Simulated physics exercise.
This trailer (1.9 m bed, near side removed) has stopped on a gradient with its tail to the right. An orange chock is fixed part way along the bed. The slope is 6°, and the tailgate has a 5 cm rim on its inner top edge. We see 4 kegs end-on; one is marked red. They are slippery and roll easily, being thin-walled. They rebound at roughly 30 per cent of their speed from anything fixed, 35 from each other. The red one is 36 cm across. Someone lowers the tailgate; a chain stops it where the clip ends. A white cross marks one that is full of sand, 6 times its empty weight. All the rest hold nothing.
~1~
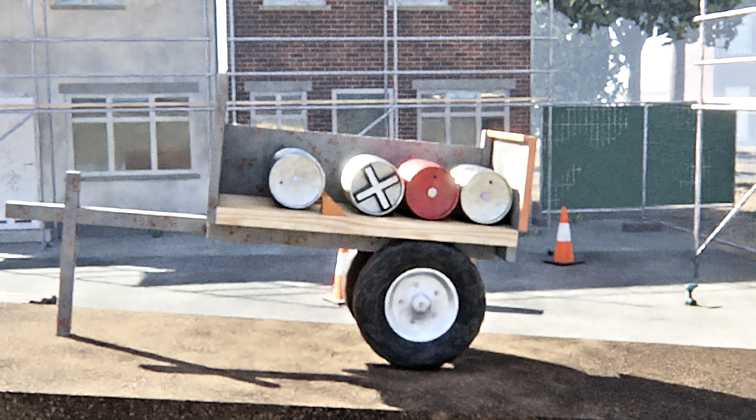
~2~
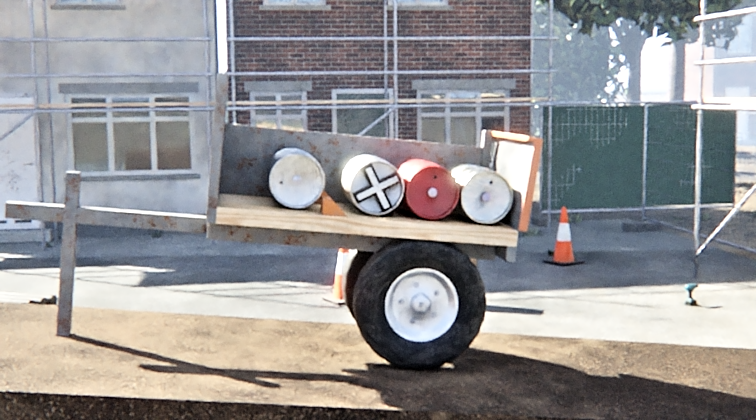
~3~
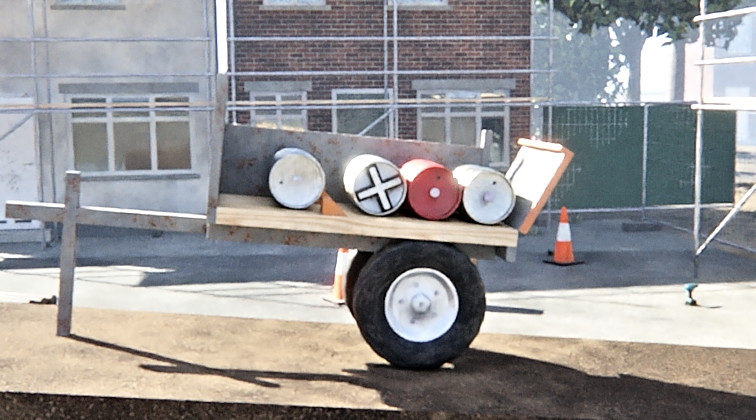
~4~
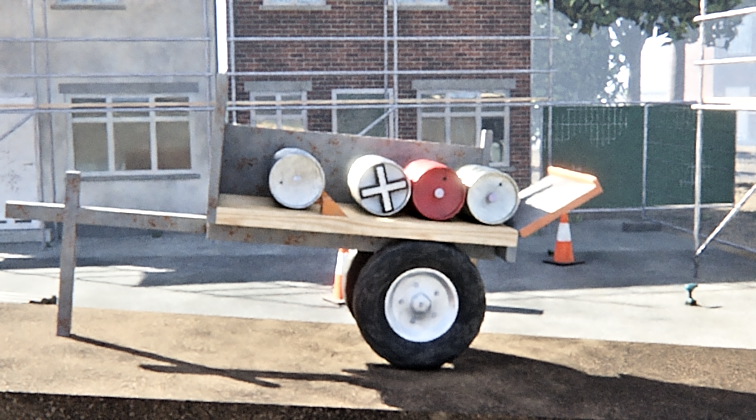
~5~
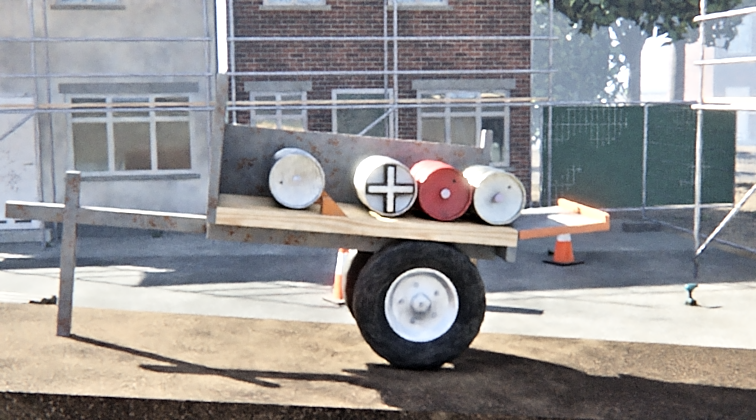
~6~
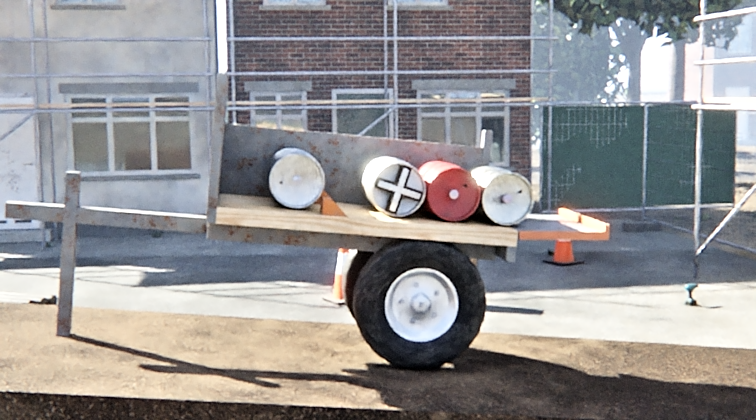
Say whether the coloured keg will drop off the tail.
Red drops off the back.
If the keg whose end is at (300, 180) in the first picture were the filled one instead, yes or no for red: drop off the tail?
Then red no.
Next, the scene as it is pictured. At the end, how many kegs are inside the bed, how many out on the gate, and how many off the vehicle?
In that order: 1, 1, 2.
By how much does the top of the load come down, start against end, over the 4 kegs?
Some 0 cm lower.
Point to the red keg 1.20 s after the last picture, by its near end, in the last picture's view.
Near (556, 200).
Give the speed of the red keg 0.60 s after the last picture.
Roughly 0.7 m/s.
Then, 0.60 s past the sixth picture, red is on the bed, 10 cm short of the hinge, rolling right; 0 out so far.
Then, 1.20 s past the sixth picture, red is on the gate, 30 cm past the hinge, rolling right; 1 out so far.
Then, 2.00 s past the sixth picture, red is dropping off the gate; 2 out so far.
Finally (5.90 s after the last picture), red is off the vehicle; 2 out so far.
